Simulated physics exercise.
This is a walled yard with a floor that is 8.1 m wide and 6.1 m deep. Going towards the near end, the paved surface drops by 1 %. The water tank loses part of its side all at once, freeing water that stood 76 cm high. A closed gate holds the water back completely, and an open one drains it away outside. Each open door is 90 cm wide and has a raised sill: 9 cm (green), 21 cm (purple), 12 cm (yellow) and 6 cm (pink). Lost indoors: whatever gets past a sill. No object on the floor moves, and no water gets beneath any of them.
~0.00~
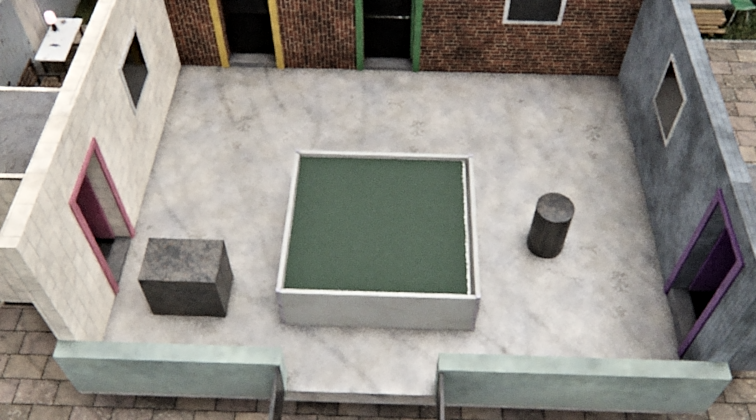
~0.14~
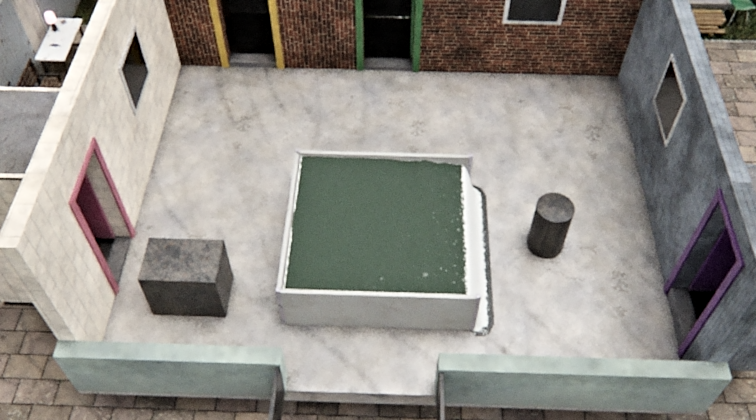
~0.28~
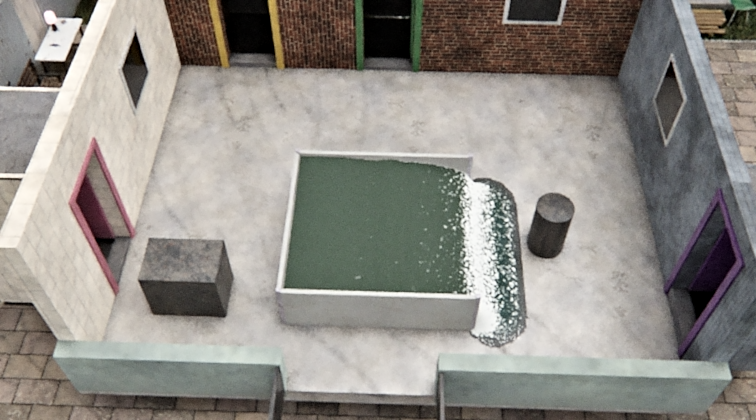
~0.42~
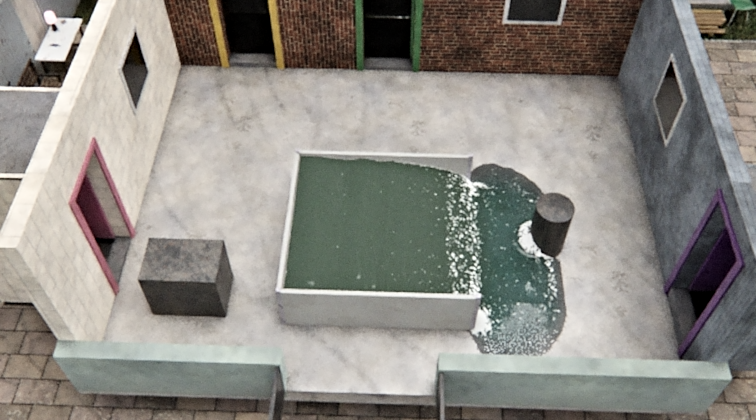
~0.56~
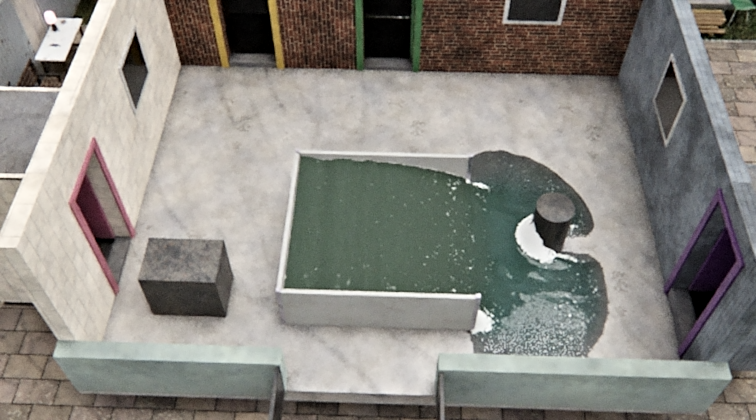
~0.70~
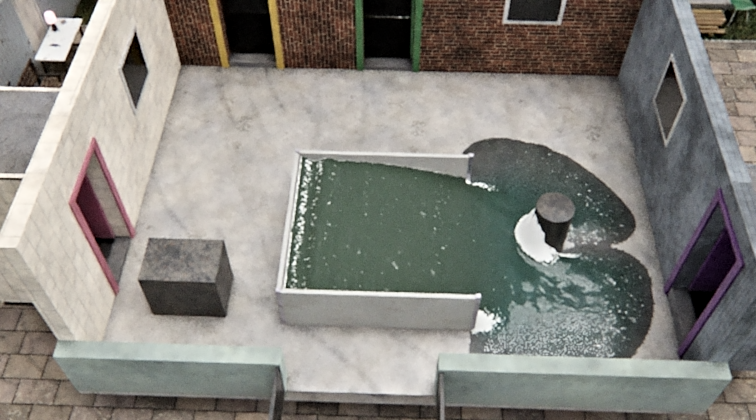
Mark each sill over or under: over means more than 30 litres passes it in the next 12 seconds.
Green door - under; purple door - over; yellow door - under; pink door - over.
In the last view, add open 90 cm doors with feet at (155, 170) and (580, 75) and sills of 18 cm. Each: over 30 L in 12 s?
First door short of the limit, second door beyond the limit.
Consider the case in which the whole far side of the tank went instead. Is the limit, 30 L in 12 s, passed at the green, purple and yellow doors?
At green the amount is higher than the mark, at purple it is beneath the mark, and at yellow it is higher than the mark.
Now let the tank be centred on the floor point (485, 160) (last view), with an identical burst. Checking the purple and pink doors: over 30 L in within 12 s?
Purple: Within limit; pink: Too much.
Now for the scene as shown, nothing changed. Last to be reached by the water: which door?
That would be the pink door, last of all.
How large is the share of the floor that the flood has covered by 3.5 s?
Some 45 per cent of the floor is wet.
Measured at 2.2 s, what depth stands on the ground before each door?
Centimetres: Green 0 / purple 49 / yellow 0 / pink 0.
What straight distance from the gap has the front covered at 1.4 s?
3.8 m.
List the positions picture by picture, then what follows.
The first frame shows still water, 76 cm deep, in the water tank at (381, 222).
In the second frame, water pours out at (468, 246) and has run 1.3 m, to (477, 190); typically 7 cm deep outside, 76 cm at the water tank's back.
In the third frame, water pours out at (468, 247) and has run 1.5 m, to (488, 182); typically 14 cm deep outside, 76 cm at the water tank's back.
In the fourth frame, water pours out at (468, 248) and has run 1.8 m, to (513, 174); typically 13 cm deep outside, 76 cm at the water tank's back.
In the fifth frame, water pours out at (468, 248) and has run 2.2 m, to a hidden place; typically 10 cm deep outside, 75 cm at the water tank's back.
In the sixth frame, water pours out at (468, 248) and has run 2.7 m, to (642, 330); typically 7 cm deep outside, 68 cm at the water tank's back.
After 1.4 s water covers 30 % of the floor and is deepest (51 cm) near (519, 240); green door not reached, purple door 41 cm at the sill, 43 L in, yellow door not reached, pink door not reached.
After 2.2 s water covers 35 % of the floor and is deepest (52 cm) near (677, 374); green door not reached, purple door 49 cm at the sill, 153 L in, yellow door not reached, pink door not reached.
After 3.5 s water covers 45 % of the floor and is deepest (36 cm) near (674, 362); green door 3 cm at the sill, 0 L in, purple door 33 cm at the sill, 304 L in, yellow door not reached, pink door not reached.
After 7.0 s water covers 90 % of the floor and is deepest (20 cm) near (196, 85); green door 10 cm at the sill, 2 L in, purple door 13 cm at the sill, 341 L in, yellow door 5 cm at the sill, 0 L in, pink door 4 cm at the sill, 0 L in.
After 12.0 s water covers 100 % of the floor and is deepest (20 cm) near (96, 367); green door 4 cm at the sill, 3 L in, purple door 12 cm at the sill, 341 L in, yellow door 10 cm at the sill, 0 L in, pink door 11 cm at the sill, 94 L in.
